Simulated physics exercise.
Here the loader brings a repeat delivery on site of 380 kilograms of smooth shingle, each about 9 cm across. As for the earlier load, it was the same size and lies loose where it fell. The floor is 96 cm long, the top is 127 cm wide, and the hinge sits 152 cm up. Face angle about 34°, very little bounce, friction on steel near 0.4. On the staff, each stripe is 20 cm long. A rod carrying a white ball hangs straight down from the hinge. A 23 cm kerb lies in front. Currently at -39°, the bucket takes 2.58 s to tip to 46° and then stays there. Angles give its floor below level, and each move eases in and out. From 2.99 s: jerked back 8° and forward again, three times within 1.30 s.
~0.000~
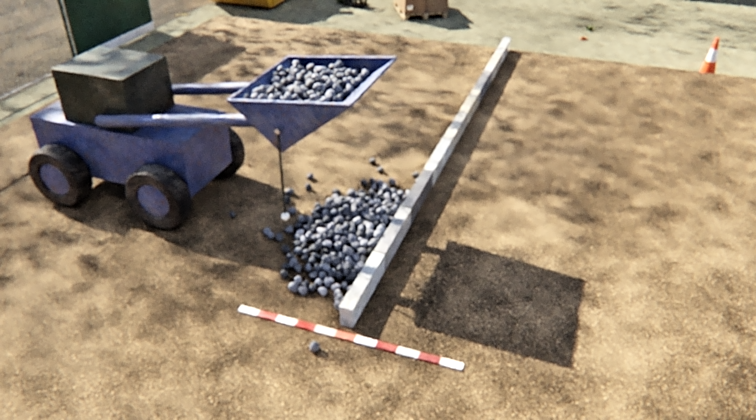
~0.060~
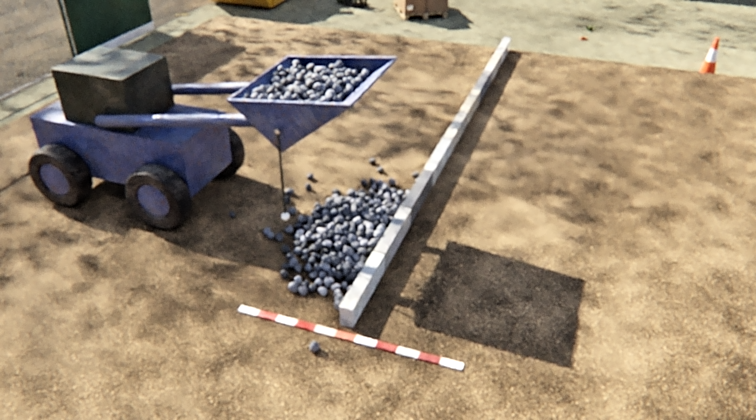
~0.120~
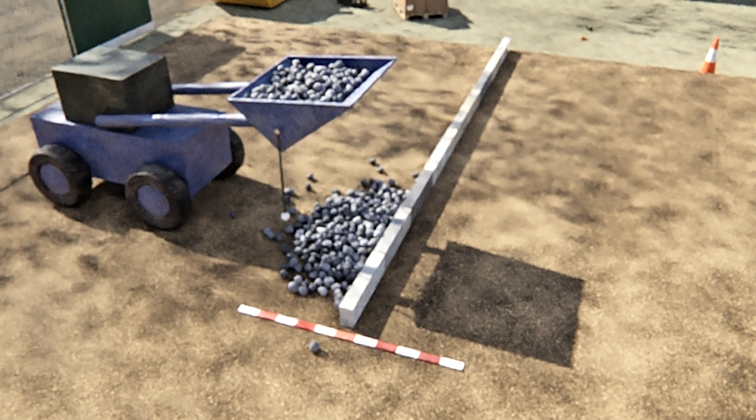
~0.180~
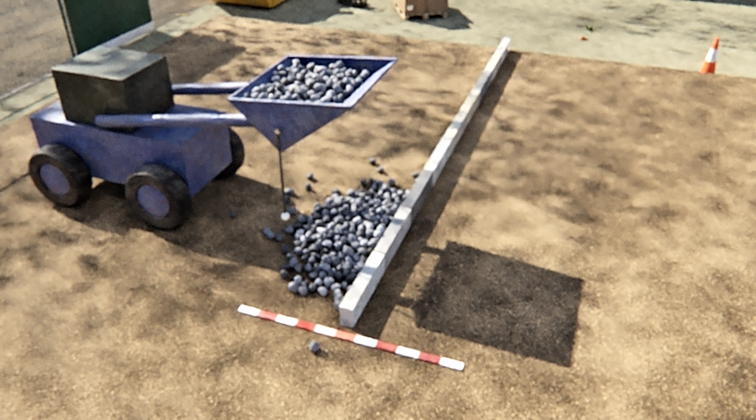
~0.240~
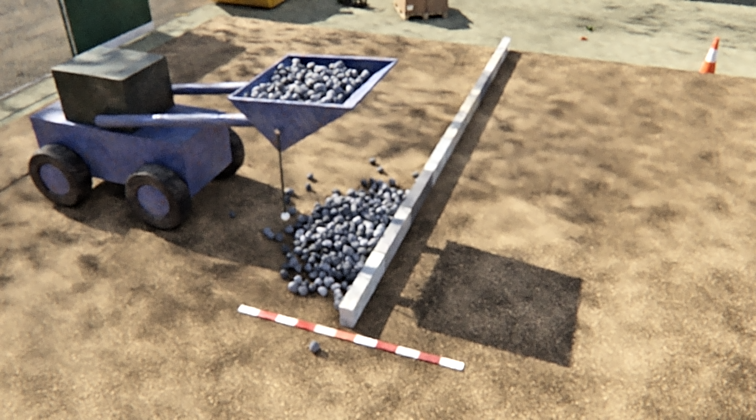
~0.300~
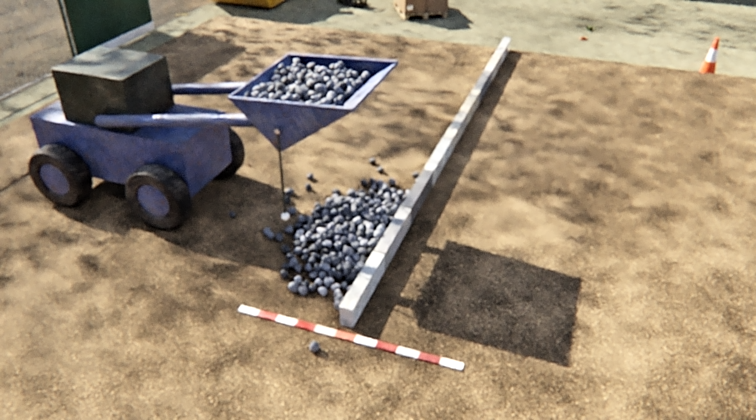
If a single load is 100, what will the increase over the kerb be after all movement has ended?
The increase will be around 43 per cent.
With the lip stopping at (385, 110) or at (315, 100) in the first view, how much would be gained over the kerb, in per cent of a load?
First place: Roughly 100 %; second place: Roughly 5 %.
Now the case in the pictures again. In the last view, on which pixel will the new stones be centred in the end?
In the last view, about pixel (389, 231).
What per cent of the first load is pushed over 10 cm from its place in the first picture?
5 per cent.
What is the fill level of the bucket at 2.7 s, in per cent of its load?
Near 0 per cent of the load is held.
After 1.9 s the floor is at 33°; in per cent of one load, 83 in the bucket, 117 on this side of the kerb; the foremost stones are at (390, 200).
After 2.7 s the floor is at 46°; in per cent of one load, 0 in the bucket, 167 on this side of the kerb, 33 over the kerb; the foremost stones are at (480, 265).
After 4.7 s the floor is at 46°; in per cent of one load, 0 in the bucket, 157 on this side of the kerb, 43 over the kerb; the foremost stones are at (568, 273).
After 7.6 s the floor is at 46°; in per cent of one load, 0 in the bucket, 157 on this side of the kerb, 43 over the kerb; the foremost stones are at (568, 273). Net gain over the kerb, 43.
